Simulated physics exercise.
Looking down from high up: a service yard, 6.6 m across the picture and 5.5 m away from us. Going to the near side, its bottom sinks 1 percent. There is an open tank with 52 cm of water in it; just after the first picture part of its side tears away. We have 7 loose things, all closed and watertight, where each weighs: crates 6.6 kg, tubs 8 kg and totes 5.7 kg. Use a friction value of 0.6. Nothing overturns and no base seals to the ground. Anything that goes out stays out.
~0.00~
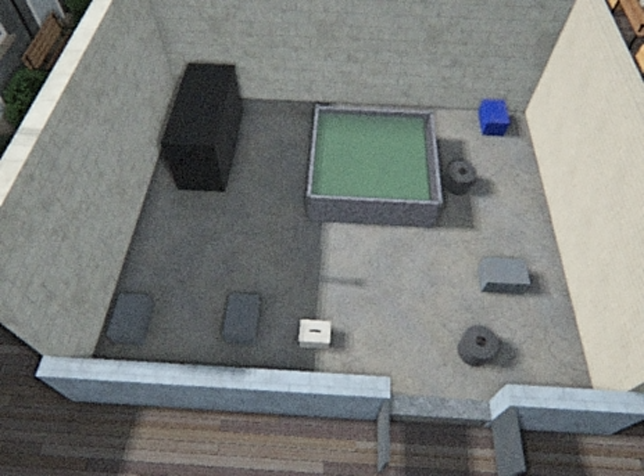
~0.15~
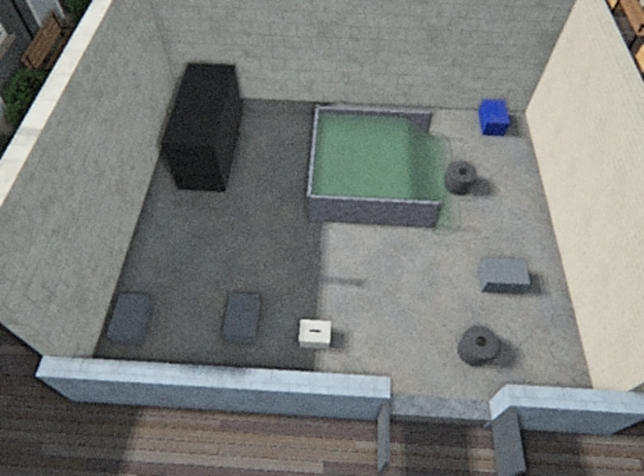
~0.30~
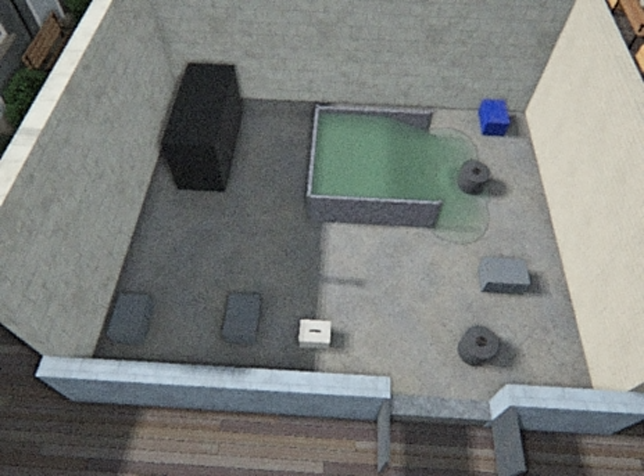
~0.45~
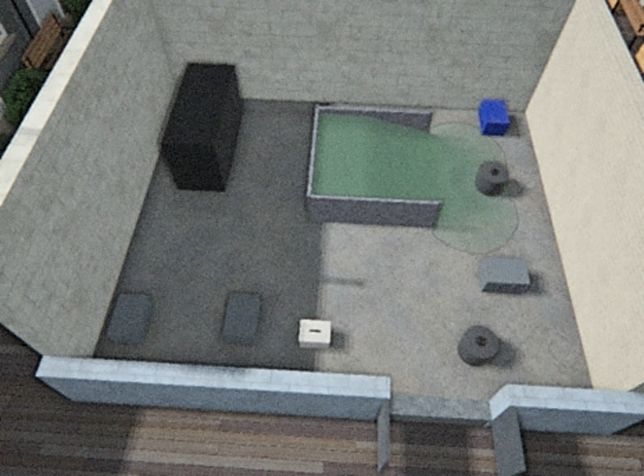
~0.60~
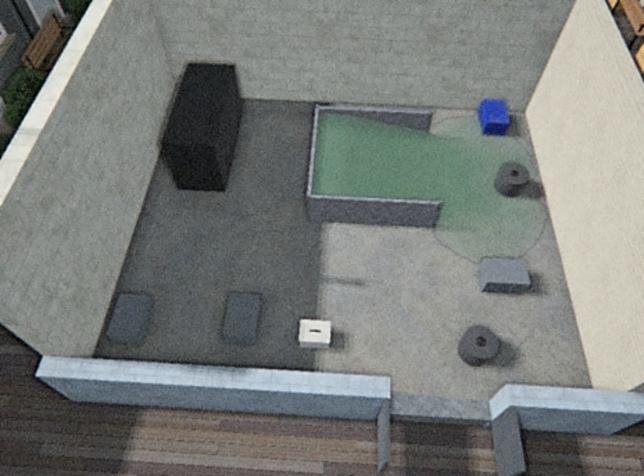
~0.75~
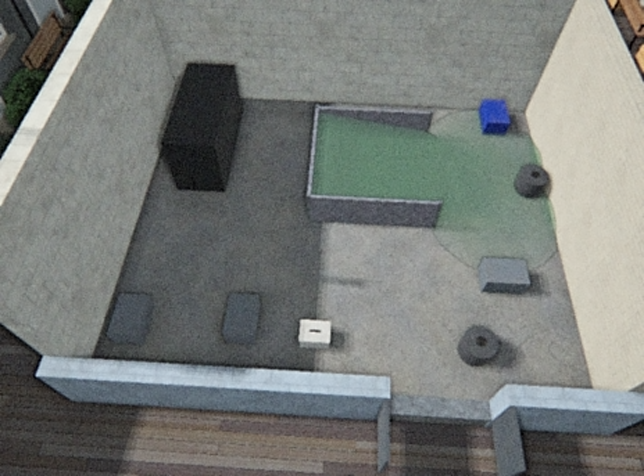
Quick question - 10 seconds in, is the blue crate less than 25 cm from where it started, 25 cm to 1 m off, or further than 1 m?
It is further than 1 m off.
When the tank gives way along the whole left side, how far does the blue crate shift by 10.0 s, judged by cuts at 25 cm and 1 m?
With that failure, the blue crate lands a long way off.
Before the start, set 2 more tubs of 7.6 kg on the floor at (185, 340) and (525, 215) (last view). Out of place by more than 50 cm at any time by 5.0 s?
Order kept: Falls short, exceeds it.
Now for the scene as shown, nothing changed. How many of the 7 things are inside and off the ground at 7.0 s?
Answer: 4.
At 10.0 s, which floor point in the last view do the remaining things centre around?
Around (242, 255).
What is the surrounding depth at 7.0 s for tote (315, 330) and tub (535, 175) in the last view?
Some 4 cm at the first, some 4 cm at the second.
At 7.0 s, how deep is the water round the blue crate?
Near 6 cm deep.
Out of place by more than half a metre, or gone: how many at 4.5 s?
By that point, 4.
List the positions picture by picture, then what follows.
In the first picture, the blue crate at (496, 111) rests on the ground; 3.7 m2 under water; 0 of 7 have shifted.
In the second picture, the blue crate at (496, 111), on the bottom; water covers 4.6 m2; 0 of 7 have shifted.
In the third picture, the blue crate at (496, 111), on the bottom; 5.6 m2 under water; 1 of 7 have shifted.
In the fourth picture, the blue crate at (496, 111) rests on the ground; water covers 6.9 m2; 1 of 7 have shifted.
In the fifth picture, the blue crate at (496, 111), on the bottom; 8.4 m2 under water; 1 of 7 have shifted.
In the sixth picture, the blue crate at (496, 111) rests on the ground; water covers 9.5 m2; 1 of 7 have shifted.
After 2.0 s the blue crate is near (524, 98), 0.4 m from its start, afloat; 0 of 7 are out; 2 afloat.
After 4.5 s the blue crate is near (378, 102), 2.1 m from its start, afloat; 0 of 7 are out; 3 afloat.
After 7.0 s the blue crate is near (255, 97), 4.3 m from its start, afloat; 0 of 7 are out; 4 afloat.
After 10.0 s the blue crate is near (251, 98), 4.4 m from its start, afloat; 0 of 7 are out; 6 afloat.
